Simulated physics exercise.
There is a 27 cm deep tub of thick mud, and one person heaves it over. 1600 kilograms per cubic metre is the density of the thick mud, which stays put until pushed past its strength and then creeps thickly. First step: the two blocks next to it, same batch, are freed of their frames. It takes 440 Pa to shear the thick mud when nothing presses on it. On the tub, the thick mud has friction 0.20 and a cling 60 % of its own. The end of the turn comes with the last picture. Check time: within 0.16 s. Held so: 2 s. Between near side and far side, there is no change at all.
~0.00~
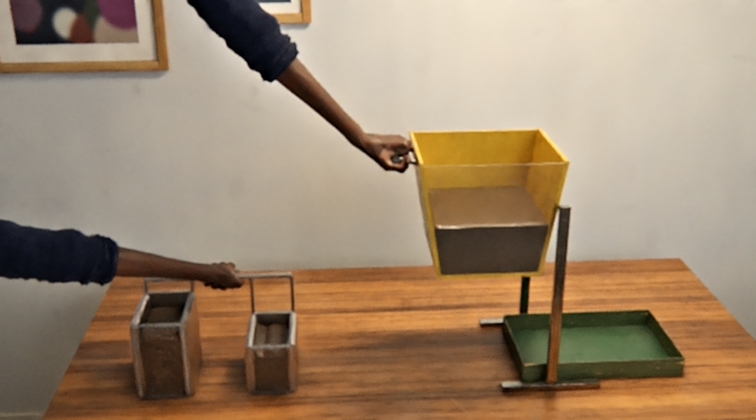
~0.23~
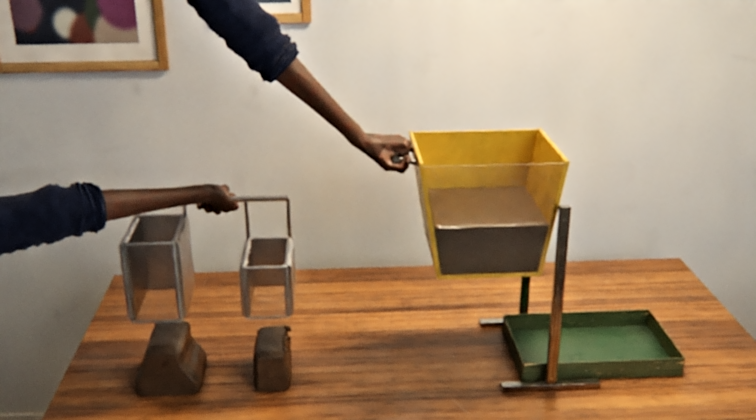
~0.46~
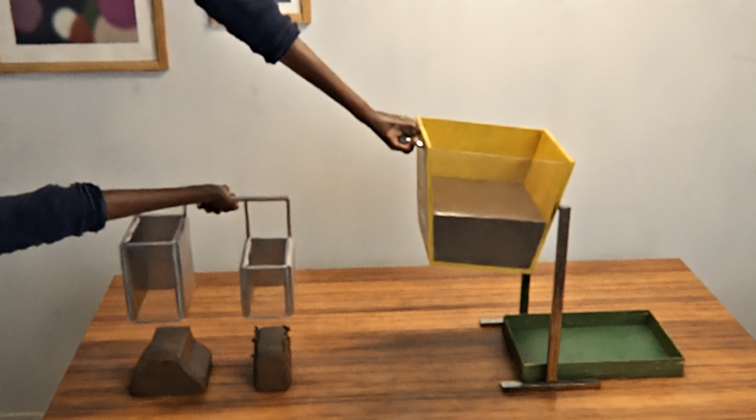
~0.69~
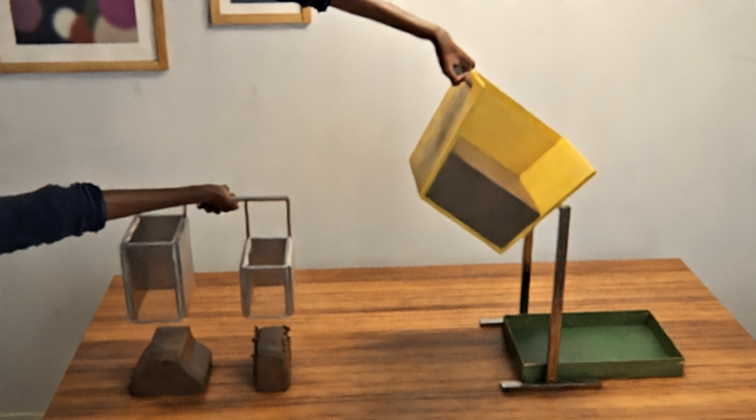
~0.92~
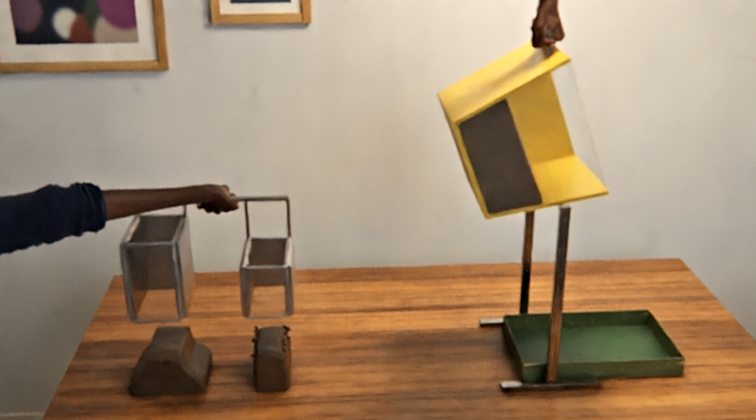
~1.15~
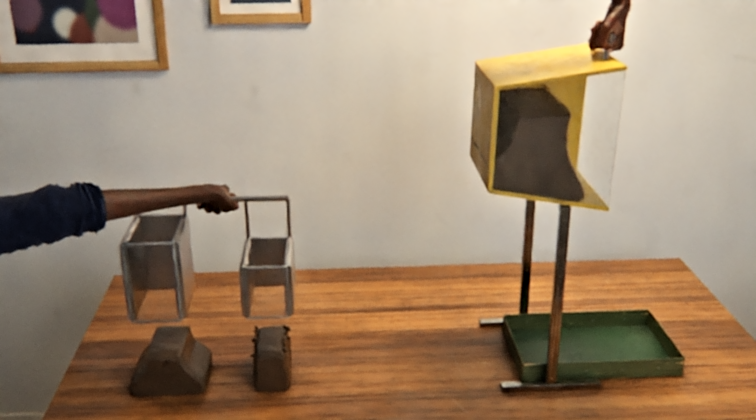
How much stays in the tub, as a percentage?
50 %.
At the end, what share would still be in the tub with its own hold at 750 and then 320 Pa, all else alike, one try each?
Result: 65 % for the first case, 40 % for the second.
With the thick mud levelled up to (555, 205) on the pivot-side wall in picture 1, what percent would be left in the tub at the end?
Around 35 per cent.
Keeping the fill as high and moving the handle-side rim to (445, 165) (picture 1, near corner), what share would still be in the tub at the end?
The tub would keep roughly 65 percent.
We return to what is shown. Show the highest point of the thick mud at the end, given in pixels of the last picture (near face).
Highest point: Approx. (532, 167).
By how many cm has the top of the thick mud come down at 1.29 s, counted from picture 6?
About 7 cm.
After 1.29 s, the tub is at 91 degrees and holds 92 %.
After 1.46 s, the tub is at 91 degrees and holds 59 %.
After 1.63 s, the tub is at 91 degrees and holds 51 %.
After 1.80 s, the tub is at 91 degrees and holds 50 %.
After 3.15 s, the tub is at 91 degrees and holds 50 %.
